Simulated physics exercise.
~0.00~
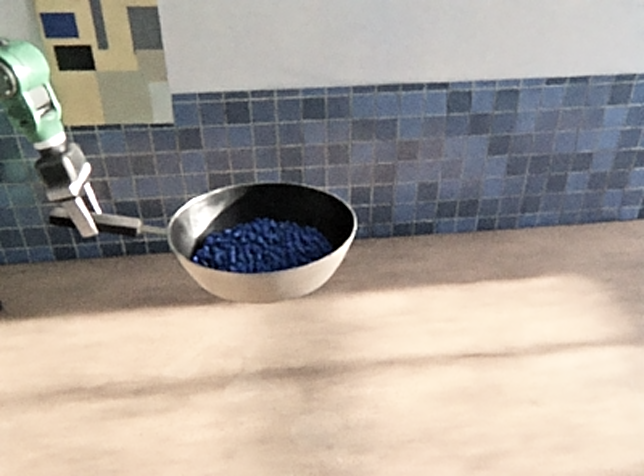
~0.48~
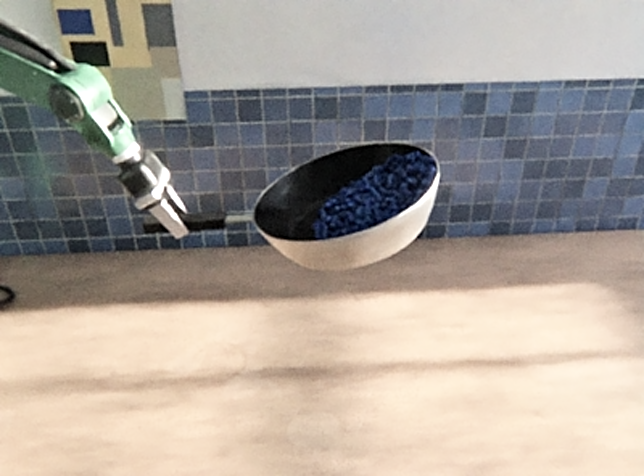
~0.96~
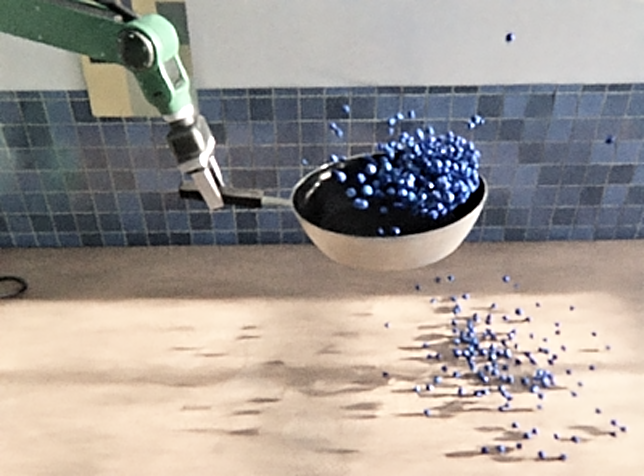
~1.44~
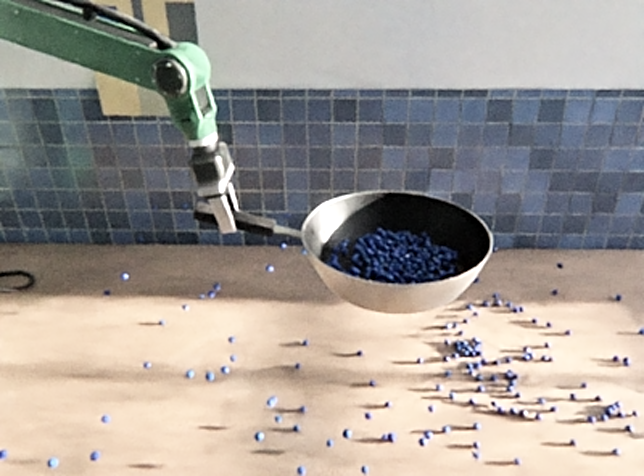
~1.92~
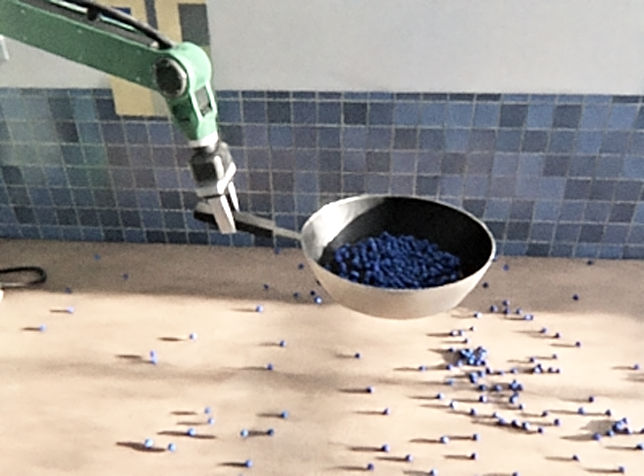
Over a wooden counter, a robot arm jerks a frying pan rightward, scattering many blue beads.
